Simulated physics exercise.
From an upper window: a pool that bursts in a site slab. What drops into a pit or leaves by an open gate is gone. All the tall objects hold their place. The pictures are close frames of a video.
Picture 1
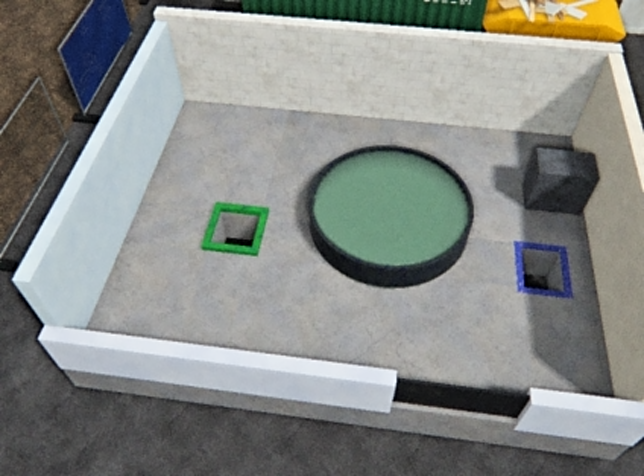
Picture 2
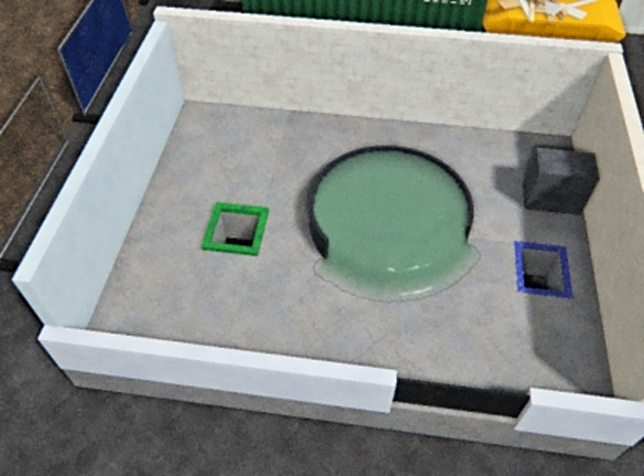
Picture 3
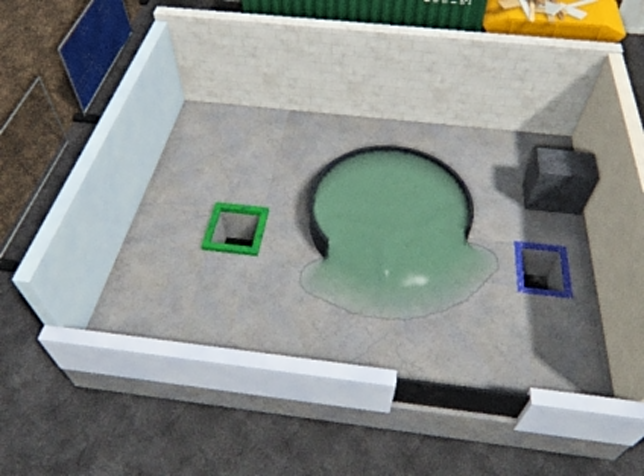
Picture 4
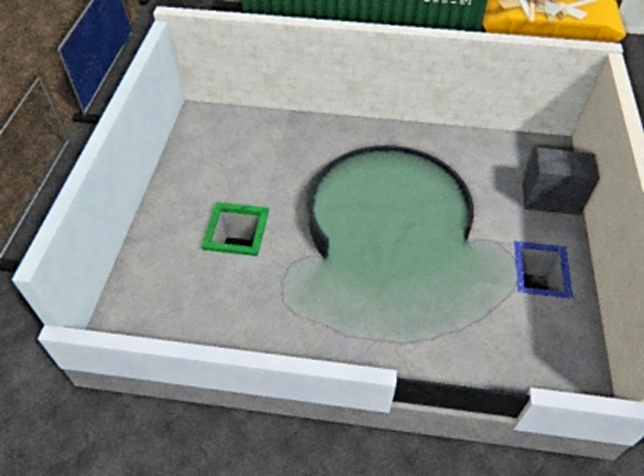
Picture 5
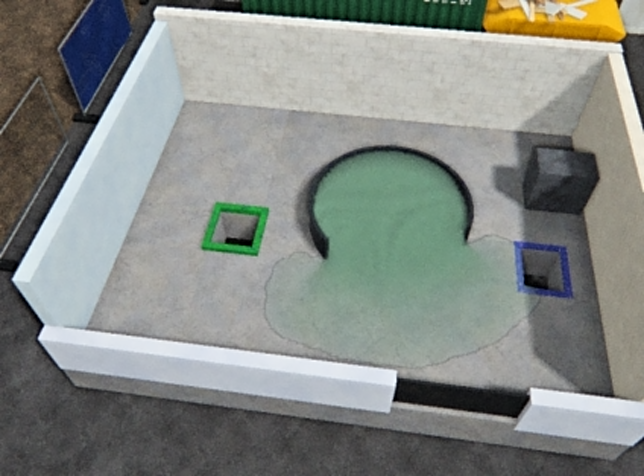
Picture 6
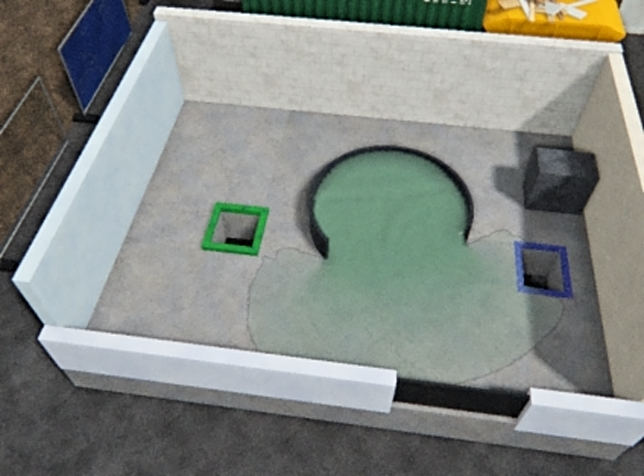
Green water bursts from the front of a round pool and spreads across the grey slab.
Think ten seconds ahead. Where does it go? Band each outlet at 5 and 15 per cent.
One by one: The gate takes under 5 %; the green pit takes under 5 %; the blue pit takes over 15 %.
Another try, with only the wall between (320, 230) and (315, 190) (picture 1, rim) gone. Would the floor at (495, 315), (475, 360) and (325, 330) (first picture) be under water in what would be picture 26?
One after the other: Free of water, no water, no water.
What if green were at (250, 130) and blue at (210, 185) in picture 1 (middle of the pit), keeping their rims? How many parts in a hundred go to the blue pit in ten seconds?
In per cent: Blue 6.
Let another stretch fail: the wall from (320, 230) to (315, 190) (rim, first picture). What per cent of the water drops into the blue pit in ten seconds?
Per cent: Blue 0.
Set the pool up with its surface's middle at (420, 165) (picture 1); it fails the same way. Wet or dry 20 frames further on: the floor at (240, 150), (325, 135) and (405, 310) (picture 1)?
As listed: Not flooded, no water, flooded.
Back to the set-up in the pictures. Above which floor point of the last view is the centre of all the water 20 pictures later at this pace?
At about (408, 311).
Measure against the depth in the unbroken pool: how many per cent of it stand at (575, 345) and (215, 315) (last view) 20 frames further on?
In that order: 40 and 12 per cent.
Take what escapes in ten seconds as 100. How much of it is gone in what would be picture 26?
Close to 10 %.
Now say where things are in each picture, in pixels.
The first picture shows the pool at (391, 205) is whole and still.
In the second picture, the front is at (476, 253), out from the gap at (405, 280).
In the third picture, water pours out at (404, 280) and has run to (490, 257).
In the fourth picture, water pours out at (404, 281) and has run to (514, 268).
In the fifth picture, water pours out at (404, 281) and has run to (273, 315).
In the sixth picture, water pours out at (404, 281) and has run to (258, 332).
A moment on, water covers 35 % of the floor; the gate 0 %, the green pit 0 %, the blue pit 1 %.
Next, water covers 35 % of the floor; the gate 0 %, the green pit 0 %, the blue pit 2 %.
Then, water covers 40 % of the floor; the gate 0 %, the green pit 0 %, the blue pit 2 %.
Later, water covers 65 % of the floor; the gate 0 %, the green pit 0 %, the blue pit 14 %.
In the end, water covers 90 % of the floor; the gate 0 %, the green pit 0 %, the blue pit 25 %.
